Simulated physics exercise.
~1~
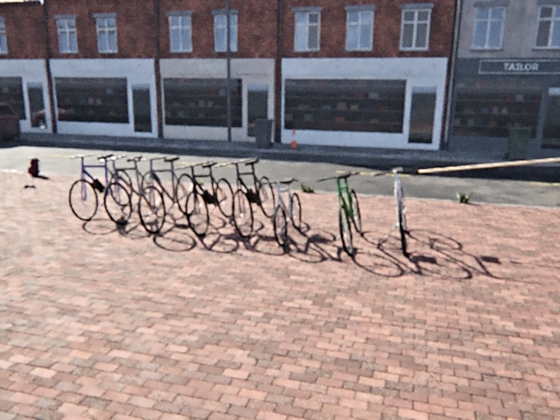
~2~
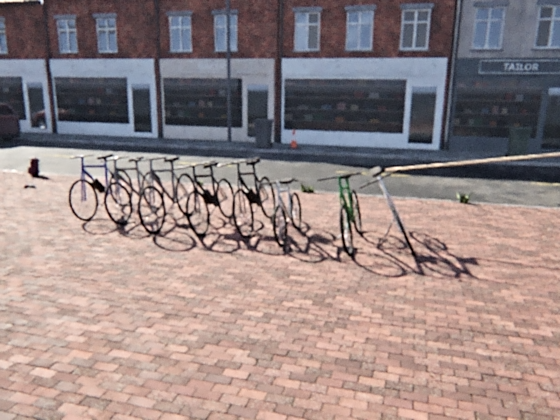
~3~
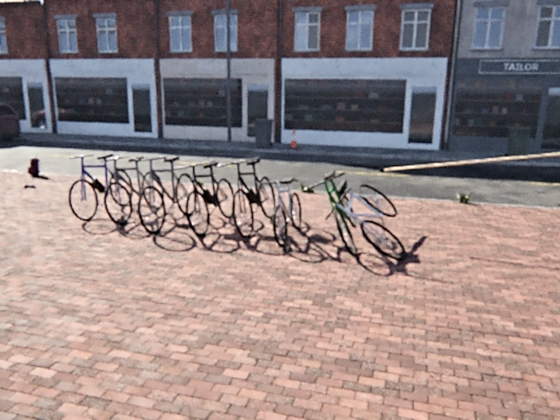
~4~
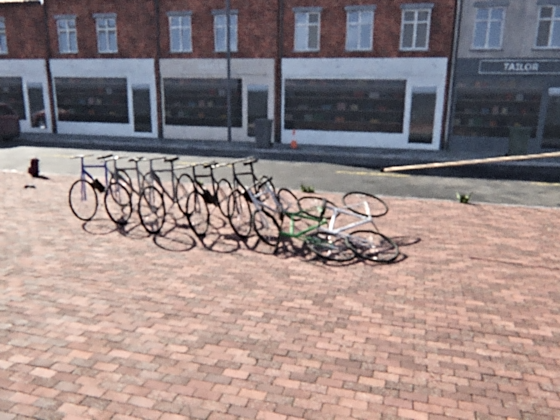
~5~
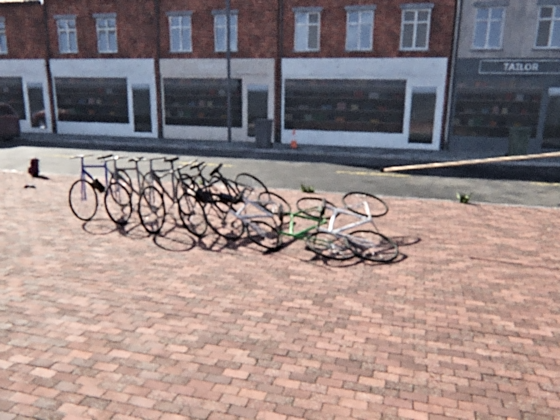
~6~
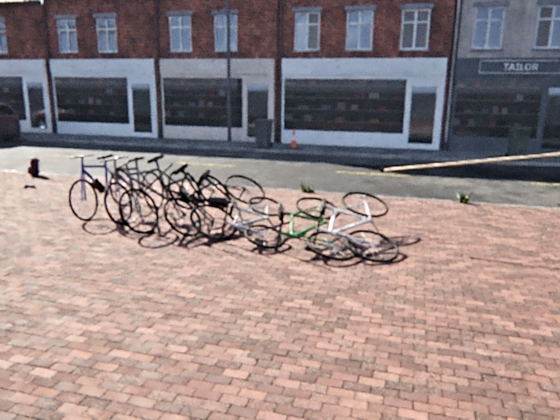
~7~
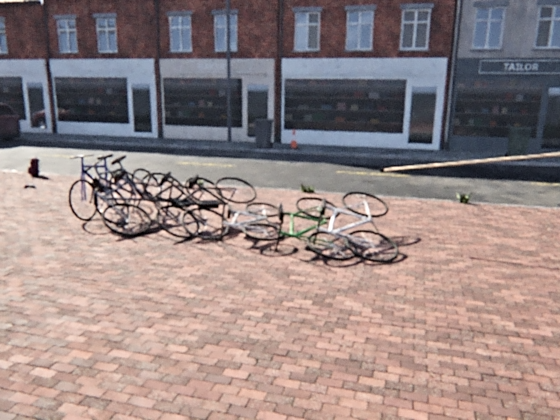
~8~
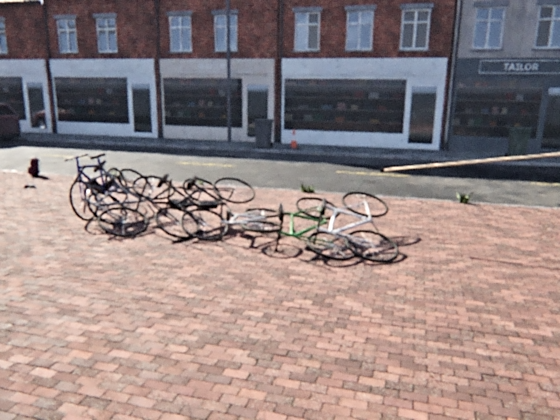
In this clip, a pole nudges the rightmost of a row of bicycles standing on a brick square, and it tips left into the green one, toppling the others in turn until most lie in a tangle, with only the leftmost still standing.
